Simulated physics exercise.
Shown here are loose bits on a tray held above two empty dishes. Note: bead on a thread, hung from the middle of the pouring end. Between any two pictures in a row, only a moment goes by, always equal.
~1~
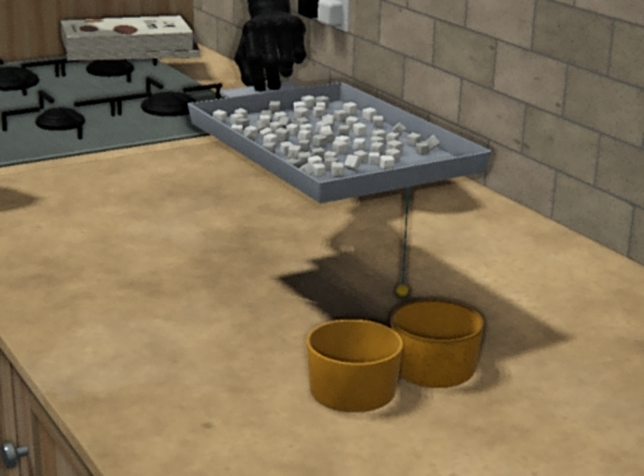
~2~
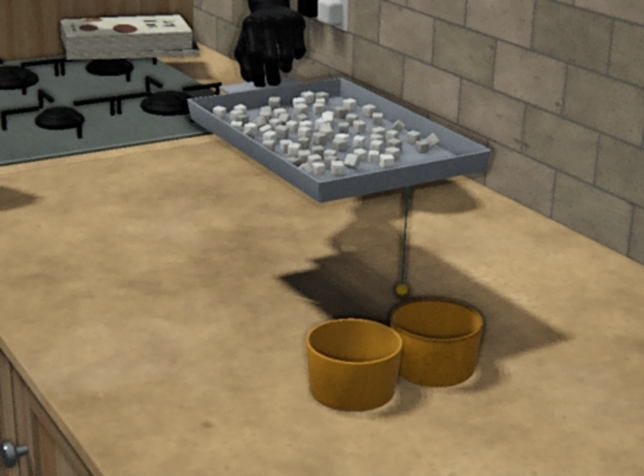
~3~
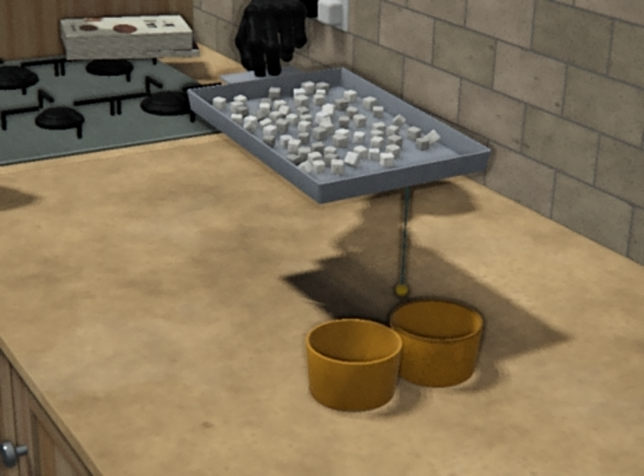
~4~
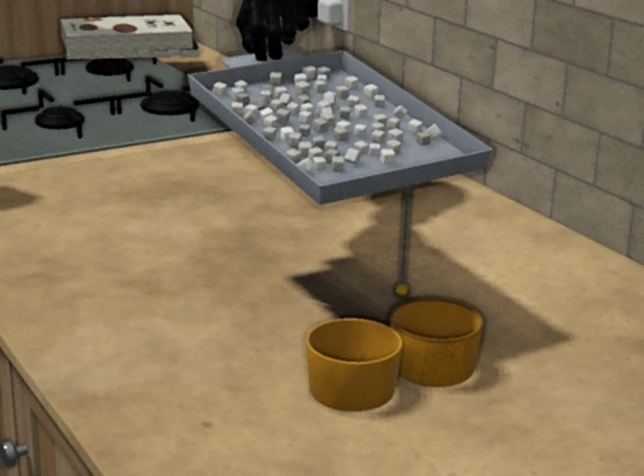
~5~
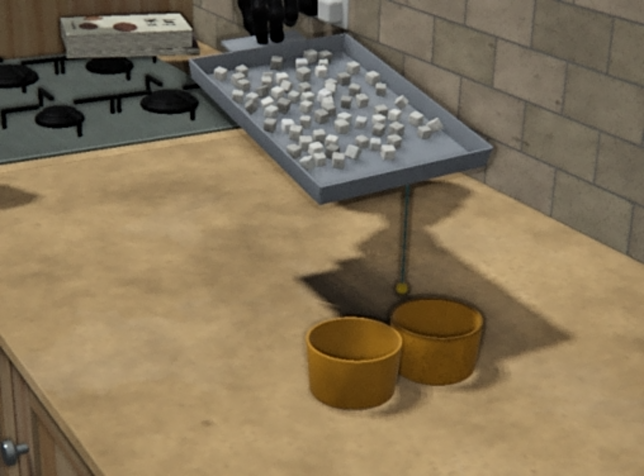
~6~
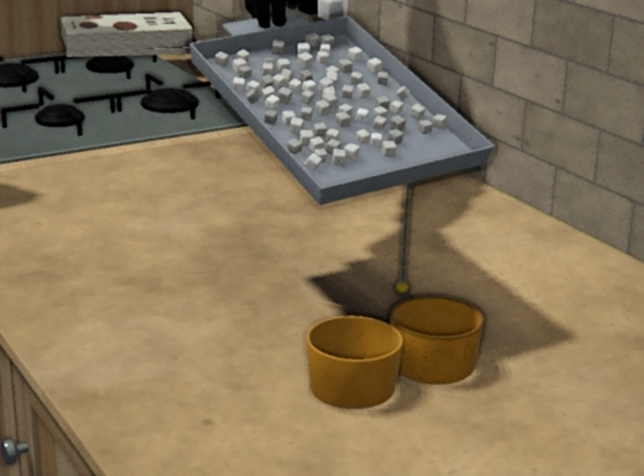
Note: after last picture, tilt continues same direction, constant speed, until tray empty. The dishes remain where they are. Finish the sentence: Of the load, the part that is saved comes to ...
More than half of it.
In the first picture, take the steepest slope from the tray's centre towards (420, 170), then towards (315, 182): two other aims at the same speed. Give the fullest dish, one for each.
For the first slope the righthand dish, for the second the lefthand dish.
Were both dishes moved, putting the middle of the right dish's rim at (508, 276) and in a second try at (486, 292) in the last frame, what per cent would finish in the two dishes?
Roughly 0 % and 10 %.
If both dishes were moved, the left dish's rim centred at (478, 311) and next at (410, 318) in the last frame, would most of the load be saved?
Catch, run one: Below the halfway mark; run two: Below the halfway mark.
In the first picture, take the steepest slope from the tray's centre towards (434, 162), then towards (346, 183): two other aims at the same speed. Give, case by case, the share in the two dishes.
10 % then 50 %, roughly.
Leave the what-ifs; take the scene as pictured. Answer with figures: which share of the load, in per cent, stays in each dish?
The left dish ends up with around 50 percent of the load, the right dish with around 20 percent.
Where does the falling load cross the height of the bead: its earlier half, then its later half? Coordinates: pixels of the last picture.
For the early half I get (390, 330), and for the late half (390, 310).
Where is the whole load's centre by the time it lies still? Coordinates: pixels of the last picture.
Roughly at (368, 380).
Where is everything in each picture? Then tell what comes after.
Corners of the pouring end near (321, 181) and (487, 151), level; middle of the load near (326, 133), sugar cubes; left dish near (380, 383); right dish near (463, 359); bead on its thread near (402, 291), in the first picture.
Corners of the pouring end near (321, 181) and (486, 150), level; middle of the load near (325, 130), in the second picture.
Corners of the pouring end near (321, 182) and (487, 150), tipped barely, lowest at the left corner; middle of the load near (326, 124), in the third picture.
Corners of the pouring end near (322, 184) and (488, 149), tipped a little, lowest at the left corner; middle of the load near (327, 114), in the fourth picture.
Corners of the pouring end near (322, 185) and (489, 147), tipped a little, lowest at the left corner; middle of the load near (328, 104), in the fifth picture.
Corners of the pouring end near (322, 186) and (490, 145), tipped clearly, lowest at the left corner; middle of the load near (329, 93), a little on the move; left dish near (379, 379); right dish near (463, 355), in the sixth picture.
Shortly afterwards, tray tipped steeply; the whole lot on the tray.
Next, tray tipped right over; all but a few on the tray; a little in the left dish; only a few in the right dish; only a few outside both.
Some moments later, tray tipped past a quarter turn; near half in the left dish; near a quarter in the right dish; near a third outside both.
In the end, tray tipped past a quarter turn; near half in the left dish; near a quarter in the right dish; near a third outside both.
